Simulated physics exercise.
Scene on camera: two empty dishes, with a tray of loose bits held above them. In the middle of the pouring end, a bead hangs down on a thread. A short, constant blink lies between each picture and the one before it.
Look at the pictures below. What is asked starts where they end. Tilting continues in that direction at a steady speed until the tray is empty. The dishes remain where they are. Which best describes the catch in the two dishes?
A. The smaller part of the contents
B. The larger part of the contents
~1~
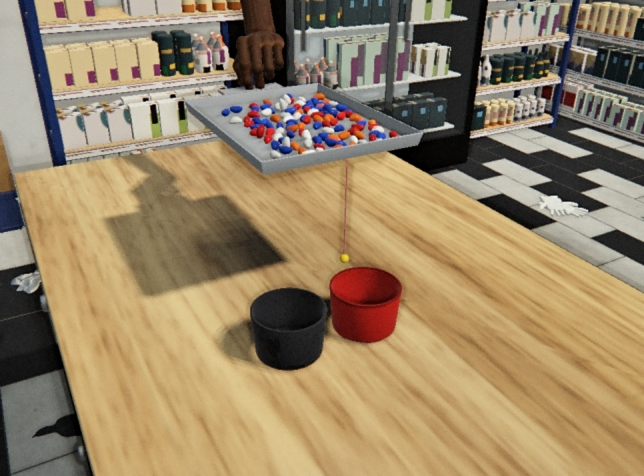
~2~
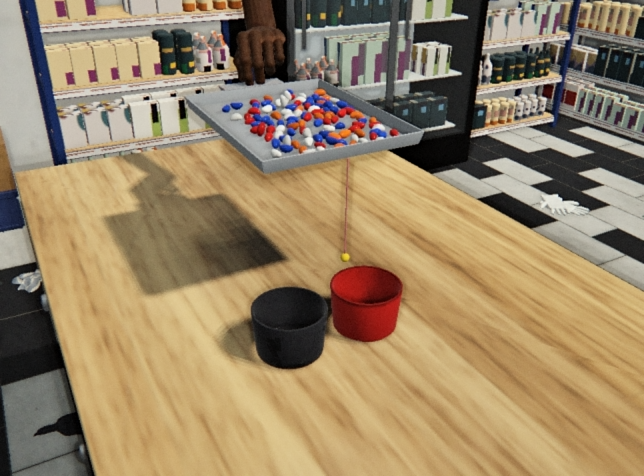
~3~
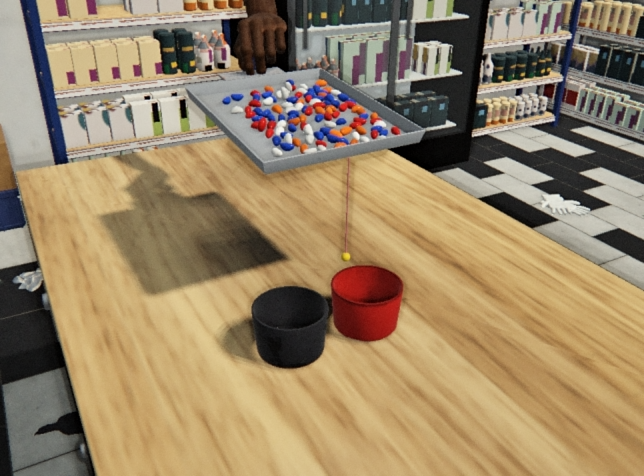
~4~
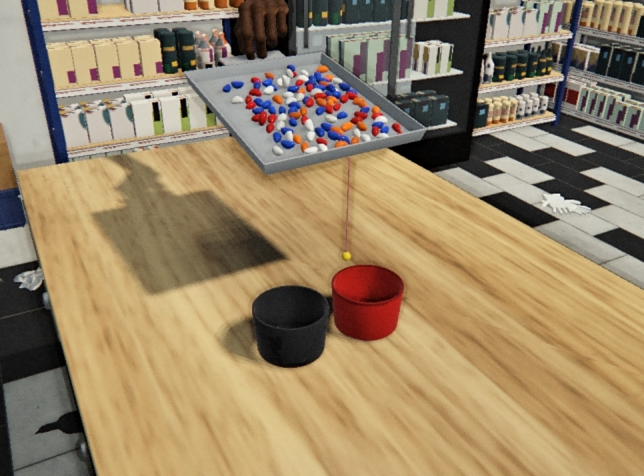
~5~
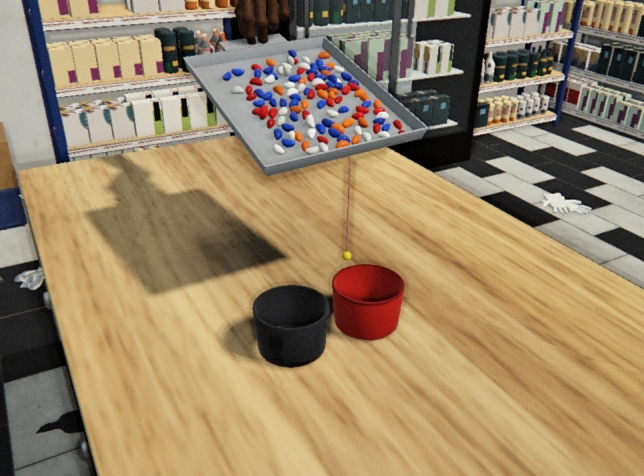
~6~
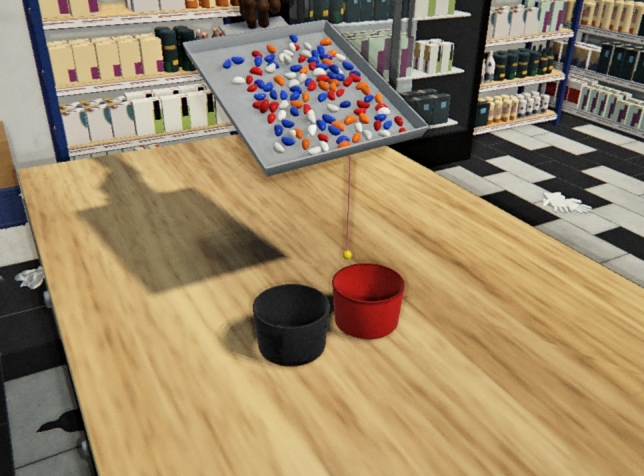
(B) The larger part of the contents.
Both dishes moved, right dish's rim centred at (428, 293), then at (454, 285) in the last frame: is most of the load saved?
Result, first setup: The minor share; second setup: The minor share.
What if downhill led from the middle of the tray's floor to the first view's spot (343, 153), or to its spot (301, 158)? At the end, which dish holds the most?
The first place favours the right of the two, the second the left of the two.
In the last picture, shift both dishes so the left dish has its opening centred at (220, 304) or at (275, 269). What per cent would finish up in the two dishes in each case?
Near 20 % and 0 %.
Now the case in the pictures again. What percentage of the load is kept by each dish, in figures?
40 % left, 30 % right.
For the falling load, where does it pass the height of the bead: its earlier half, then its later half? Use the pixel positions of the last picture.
Around (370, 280) at first; around (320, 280) after that.
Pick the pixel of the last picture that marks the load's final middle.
Last view, centre at rest - approx. (346, 327).
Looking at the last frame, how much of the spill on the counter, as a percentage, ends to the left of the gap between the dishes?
Around 20 %.
Soon after the last picture, tray tipped steeply; nearly all on the tray; a stray few in the air.
A little later, tray tipped past a quarter turn; about two thirds on the tray; a small part in the left dish; a small part in the right dish; a small part outside both; about a quarter in the air.
Later still, tray tipped past a quarter turn; about a third in the left dish; about a quarter in the right dish; about a third outside both.
At rest, tray tipped past a quarter turn; about a third in the left dish; about a quarter in the right dish; about a third outside both.
